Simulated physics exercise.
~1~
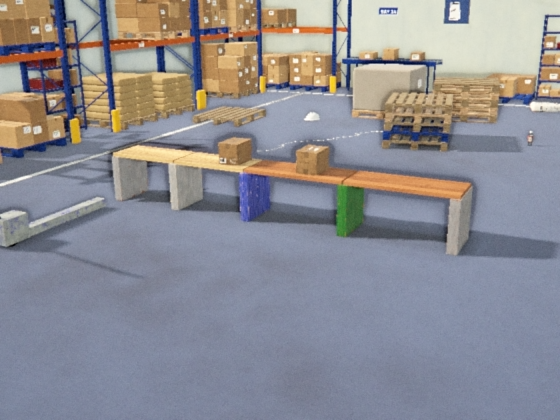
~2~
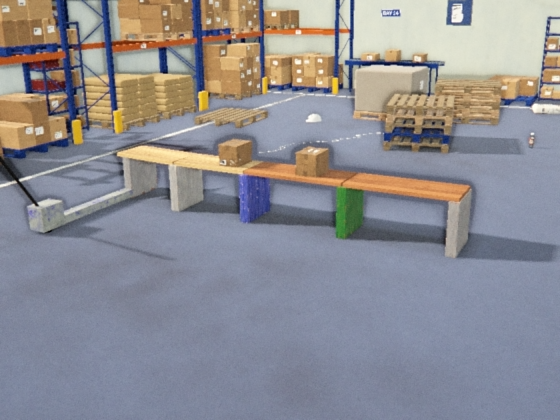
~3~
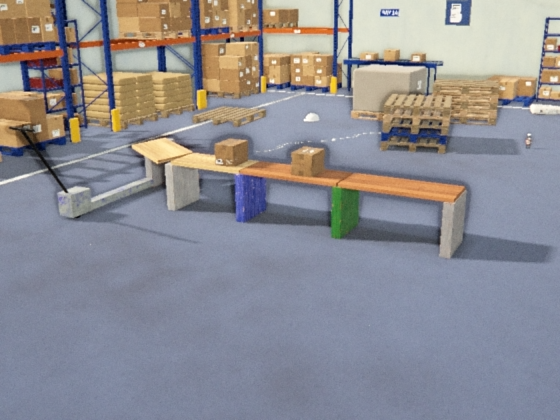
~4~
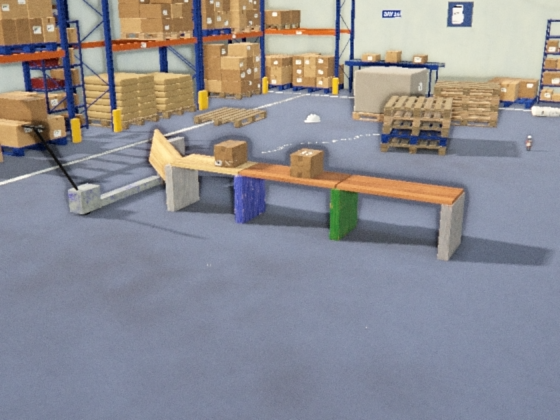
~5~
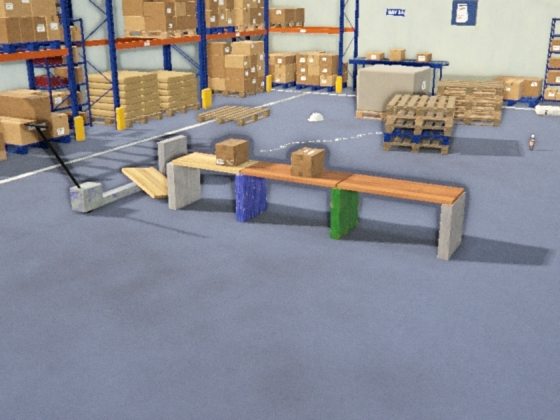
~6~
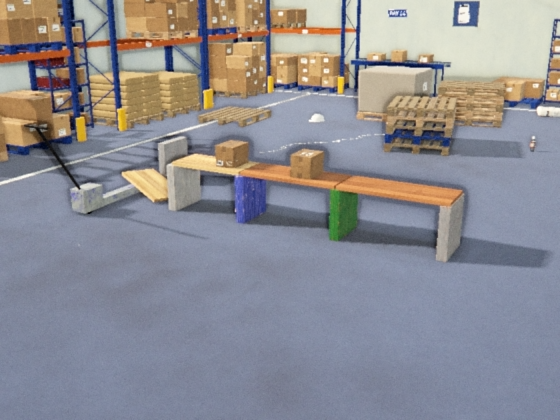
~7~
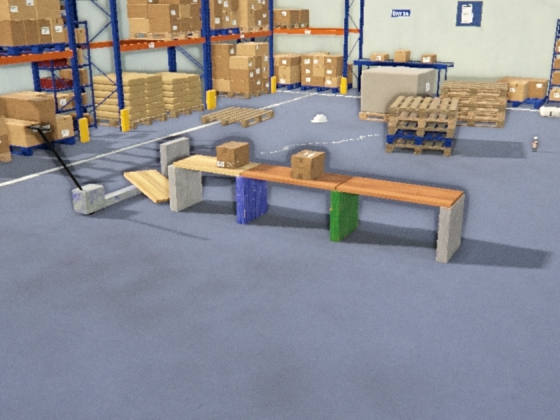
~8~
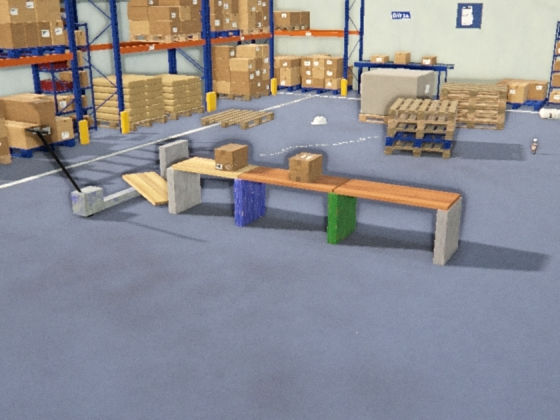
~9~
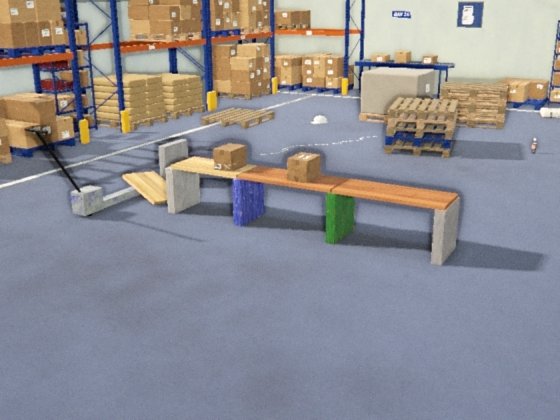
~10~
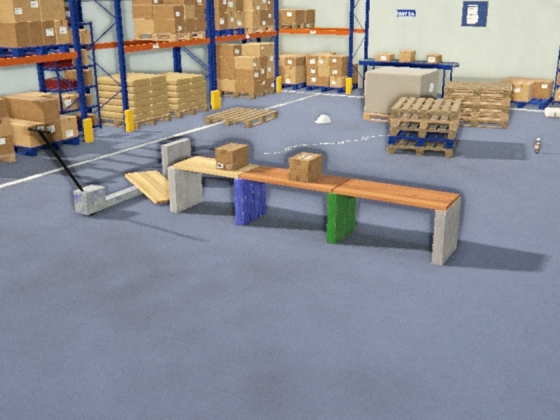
In a warehouse, a low jack slid in from the left against the foot of a makeshift bench's end upright, and the leftmost board tipped and dropped to lean at a slant, while the remaining boards, both cartons, and the blue and green uprights stayed up.
